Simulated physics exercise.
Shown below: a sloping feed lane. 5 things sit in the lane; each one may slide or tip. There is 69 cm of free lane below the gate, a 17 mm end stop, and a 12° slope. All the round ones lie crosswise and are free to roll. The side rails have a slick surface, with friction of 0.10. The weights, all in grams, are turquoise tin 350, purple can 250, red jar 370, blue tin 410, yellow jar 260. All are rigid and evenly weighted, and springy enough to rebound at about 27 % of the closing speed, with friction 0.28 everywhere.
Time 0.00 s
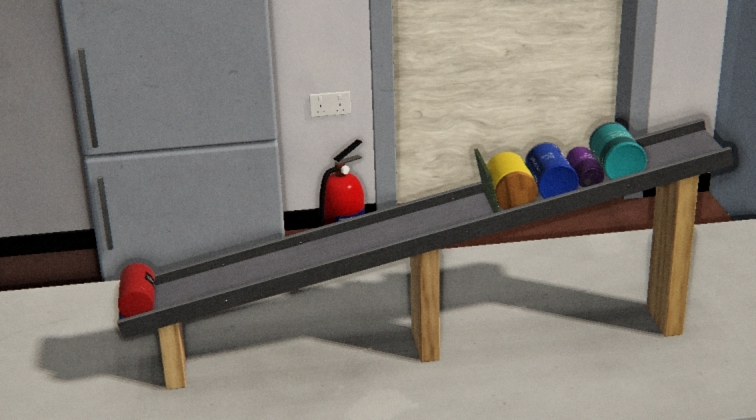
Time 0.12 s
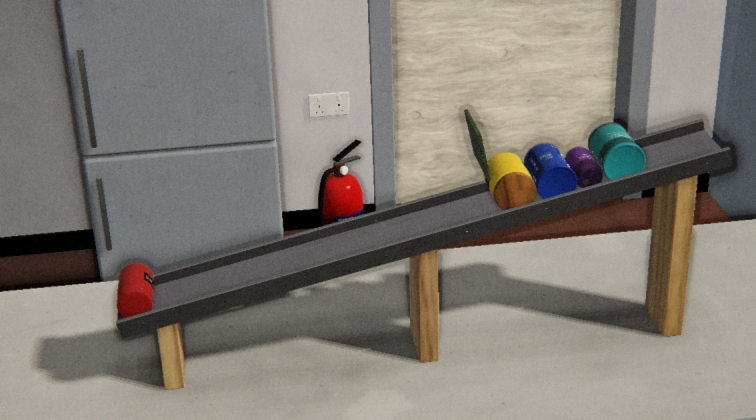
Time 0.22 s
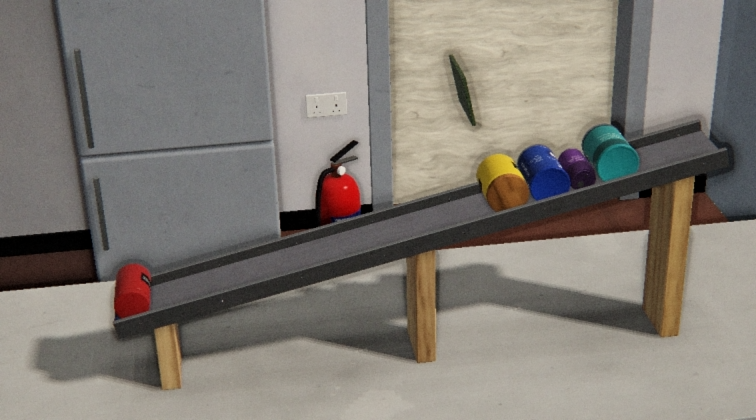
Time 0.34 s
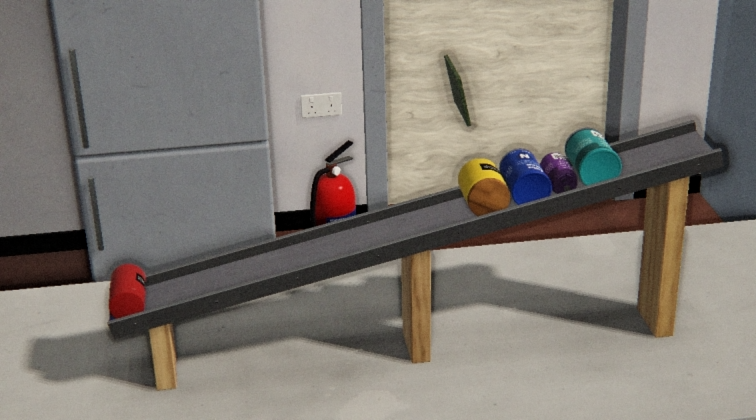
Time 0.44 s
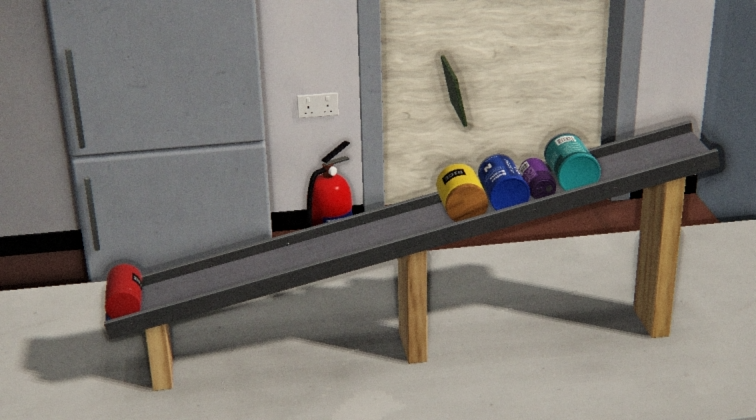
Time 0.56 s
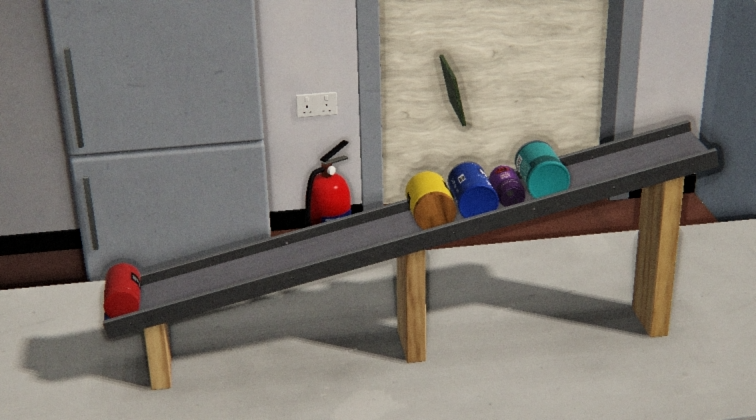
In this clip, a green gate lifts clear of a sloping lane, and a row of yellow, blue, purple and turquoise cylinders rolls down to the left while a red one stays at the lower end.
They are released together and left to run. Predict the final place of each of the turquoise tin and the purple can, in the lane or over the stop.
The turquoise tin finishes in the lane; the purple can finishes in the lane.
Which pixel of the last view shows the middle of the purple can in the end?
Somewhere around (122, 294).
After 0.86 s, leader 39 cm from the stop; turquoise tin near (430, 202); purple can near (396, 218).
After 1.16 s, leader 6 cm from the stop; turquoise tin near (262, 249); purple can near (230, 264).
After 1.46 s, red jar now over the stop; turquoise tin near (230, 258); purple can near (181, 278).
After 1.96 s, blue tin and yellow jar now over the stop; turquoise tin halted near (153, 278); purple can near (121, 294).
In the end (2.4 s), over the stop, red jar, blue tin and yellow jar; the other 2 in the lane. In the last view, turquoise tin near (153, 278), purple can near (122, 294).
